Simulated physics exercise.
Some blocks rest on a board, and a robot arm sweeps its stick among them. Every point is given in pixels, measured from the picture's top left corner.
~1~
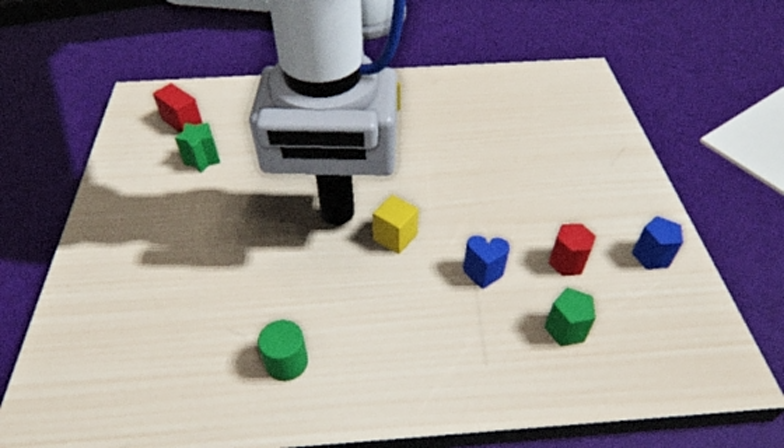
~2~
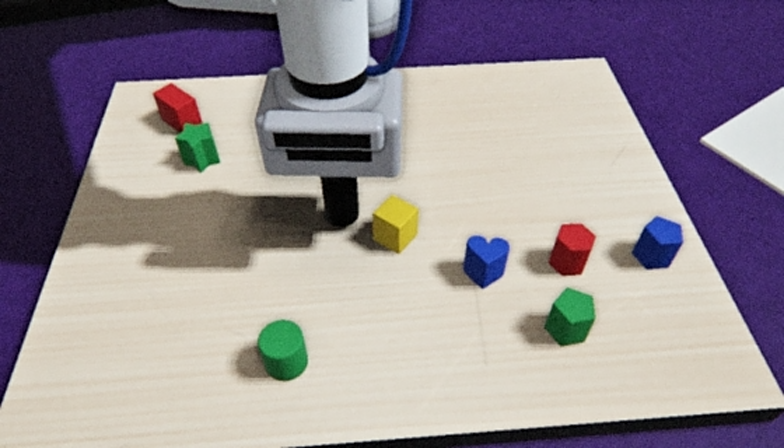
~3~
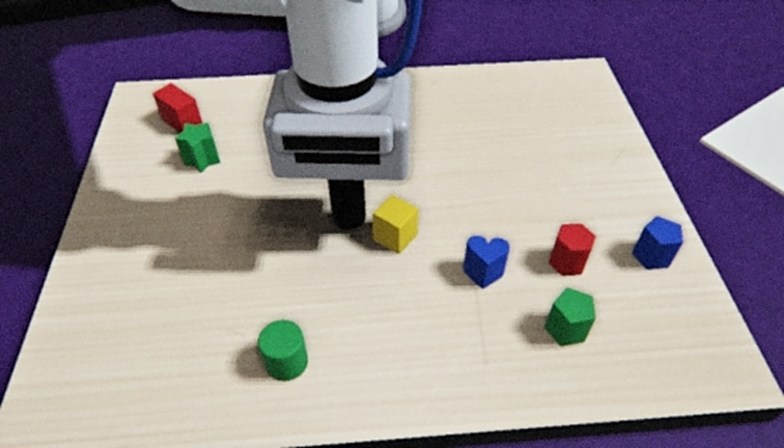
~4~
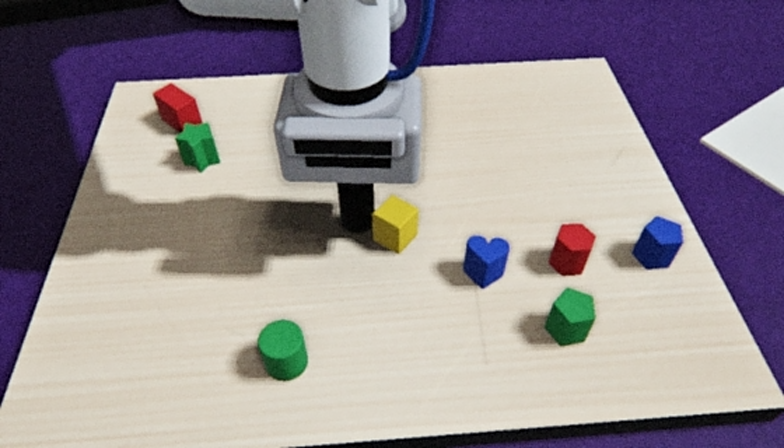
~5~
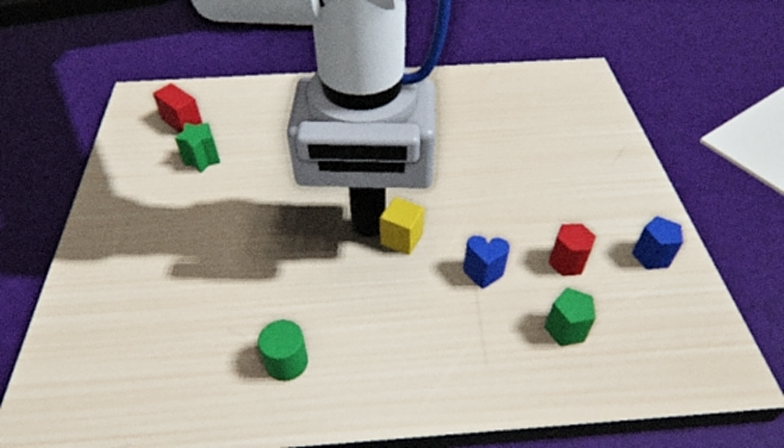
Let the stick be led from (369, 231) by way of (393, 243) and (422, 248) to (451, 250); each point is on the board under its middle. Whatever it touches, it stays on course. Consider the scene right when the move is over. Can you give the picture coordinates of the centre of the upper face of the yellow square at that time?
By then it is at (490, 220).
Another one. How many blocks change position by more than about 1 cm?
1.
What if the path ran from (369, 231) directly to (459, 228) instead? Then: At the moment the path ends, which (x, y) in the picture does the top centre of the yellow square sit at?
I expect it at (477, 227).
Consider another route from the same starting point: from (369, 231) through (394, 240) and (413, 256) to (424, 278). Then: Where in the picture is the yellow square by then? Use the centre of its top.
Near (450, 222).
On the path given first. Halfway along, stick at (409, 240); yellow square at (446, 220), turned 35° anticlockwise.
At the end, stick at (452, 243); yellow square at (490, 220), turned 35° anticlockwise; blue heart not moved.
